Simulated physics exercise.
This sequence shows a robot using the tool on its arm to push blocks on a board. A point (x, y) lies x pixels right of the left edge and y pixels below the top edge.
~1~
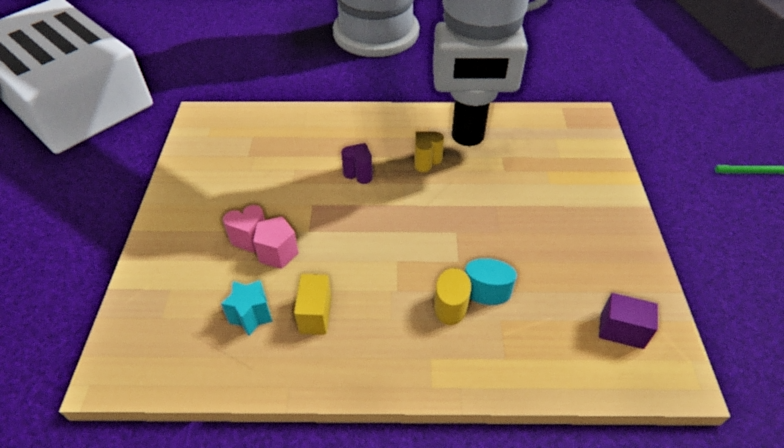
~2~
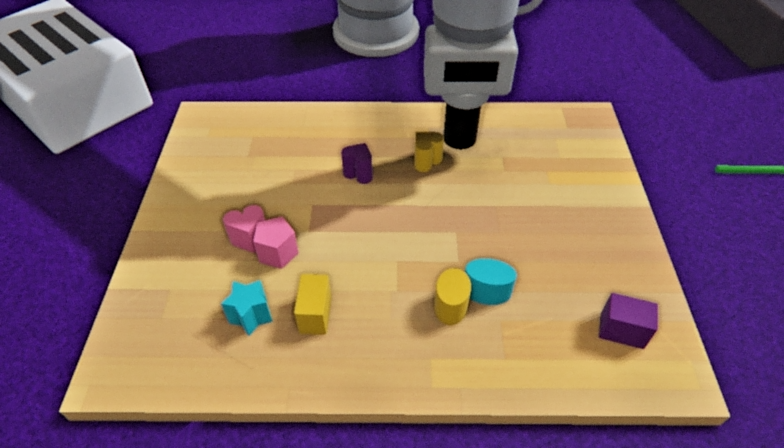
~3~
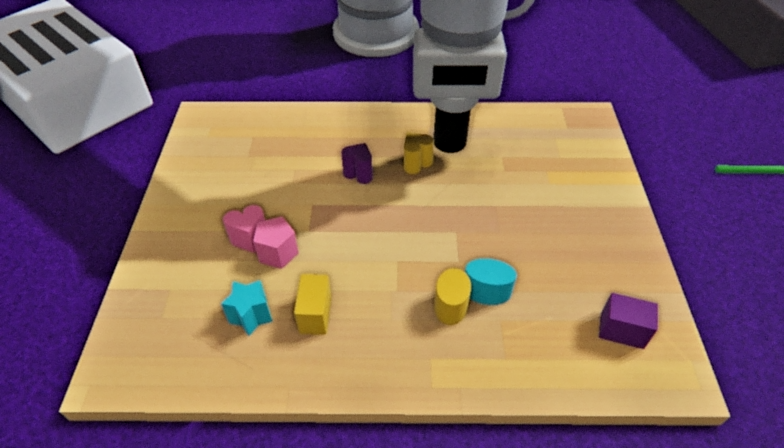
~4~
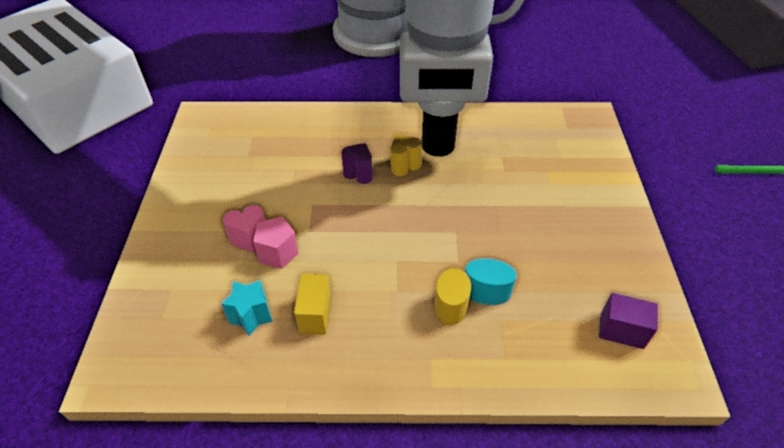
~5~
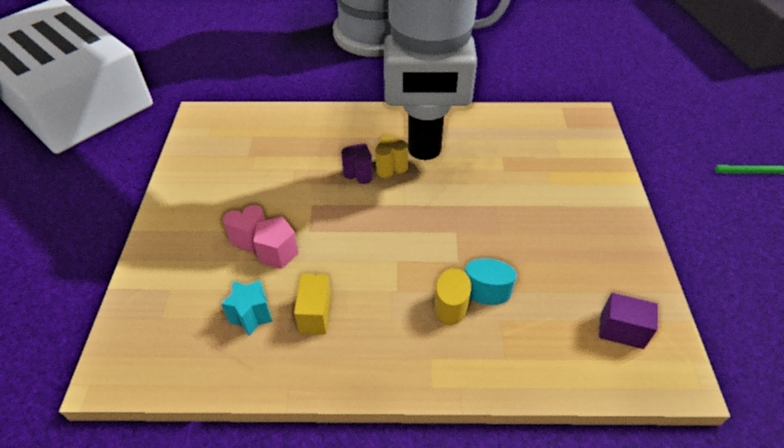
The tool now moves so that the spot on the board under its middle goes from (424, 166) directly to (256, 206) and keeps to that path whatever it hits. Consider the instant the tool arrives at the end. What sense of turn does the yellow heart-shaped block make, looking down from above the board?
It turns round clockwise.
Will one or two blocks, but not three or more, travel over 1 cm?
Final answer: Yes.
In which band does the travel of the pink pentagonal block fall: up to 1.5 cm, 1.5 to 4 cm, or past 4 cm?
The displacement of the pink pentagonal block is below 1.5 cm.
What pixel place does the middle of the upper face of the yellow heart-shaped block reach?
That would be at about pixel (237, 166).
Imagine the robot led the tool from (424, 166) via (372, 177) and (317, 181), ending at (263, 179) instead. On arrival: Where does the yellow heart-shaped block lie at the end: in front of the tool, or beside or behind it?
Pushed along.
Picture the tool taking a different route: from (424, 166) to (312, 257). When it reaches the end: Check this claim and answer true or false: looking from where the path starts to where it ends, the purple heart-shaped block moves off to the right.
True - the claim holds.
The first path, step by step. One third of the way, tool at (369, 162); purple heart-shaped block at (306, 157), turned 45° clockwise; yellow heart-shaped block at (333, 157).
Two thirds of the way, tool at (311, 175); purple heart-shaped block at (261, 151), turned 85° clockwise; yellow heart-shaped block at (278, 163), turned 40° clockwise.
At the end, tool at (252, 189); pink heart-shaped block still; pink pentagonal block still; purple heart-shaped block at (252, 146), turned 115° clockwise; yellow heart-shaped block at (237, 166), turned 130° clockwise.
